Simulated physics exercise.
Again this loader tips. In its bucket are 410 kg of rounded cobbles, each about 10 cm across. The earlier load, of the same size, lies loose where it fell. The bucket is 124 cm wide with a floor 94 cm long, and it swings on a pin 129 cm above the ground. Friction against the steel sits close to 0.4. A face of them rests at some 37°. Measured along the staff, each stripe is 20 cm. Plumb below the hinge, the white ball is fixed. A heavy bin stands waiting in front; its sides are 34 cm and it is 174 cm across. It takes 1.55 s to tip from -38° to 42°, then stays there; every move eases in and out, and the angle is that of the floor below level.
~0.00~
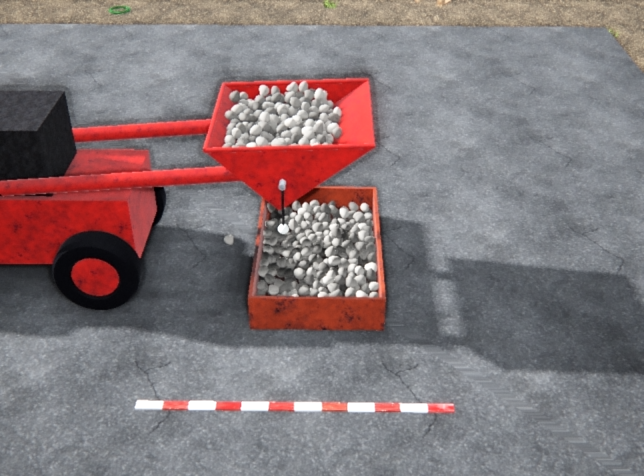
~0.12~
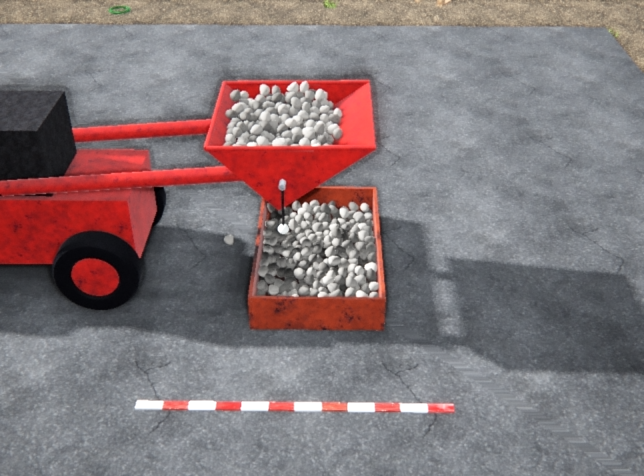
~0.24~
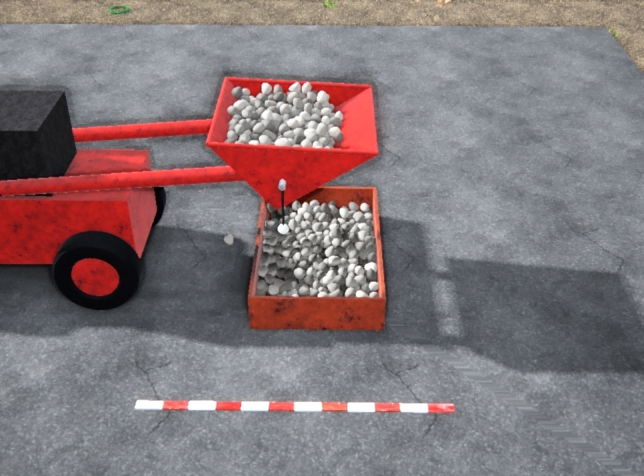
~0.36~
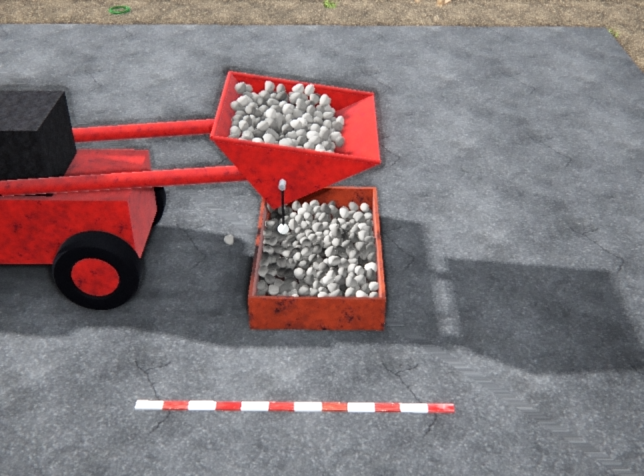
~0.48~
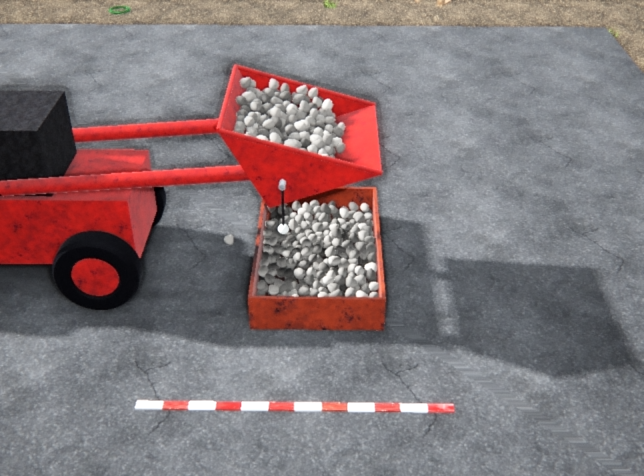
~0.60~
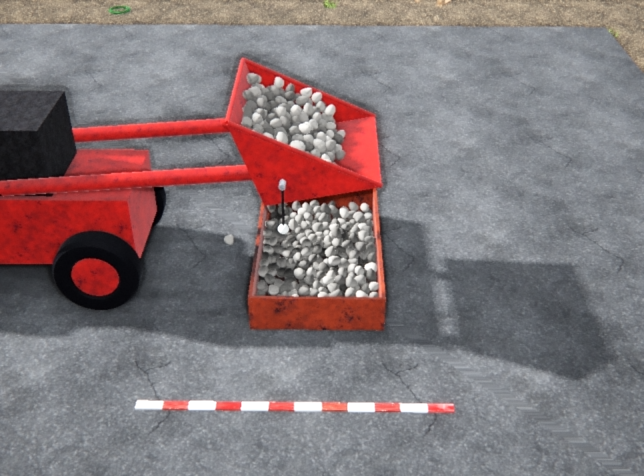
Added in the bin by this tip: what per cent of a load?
Around 51 %.
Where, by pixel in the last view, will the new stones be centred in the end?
They end up centred around (374, 251).
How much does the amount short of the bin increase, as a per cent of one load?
Roughly 0 in a hundred, I'd estimate.
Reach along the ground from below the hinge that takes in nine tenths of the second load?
Distance: Roughly 170 cm.
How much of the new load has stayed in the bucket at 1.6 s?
Close to 35 per cent of the load.
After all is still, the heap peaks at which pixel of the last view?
Look near (366, 234).
After 1.2 s the floor is at 29°; in per cent of one load, 99 in the bucket, 101 in the bin; the foremost stones are at (371, 258).
After 1.6 s the floor is at 42°; in per cent of one load, 36 in the bucket, 150 in the bin, 14 beside or beyond the bin; the foremost stones are at (415, 271).
After 2.0 s the floor is at 42°; in per cent of one load, 1 in the bucket, 159 in the bin, 40 beside or beyond the bin; the foremost stones are at (472, 257).
After 4.8 s the floor is at 42°; in per cent of one load, 0 in the bucket, 150 in the bin, 49 beside or beyond the bin; the foremost stones are at (555, 234). Net gain in the bin, 51.
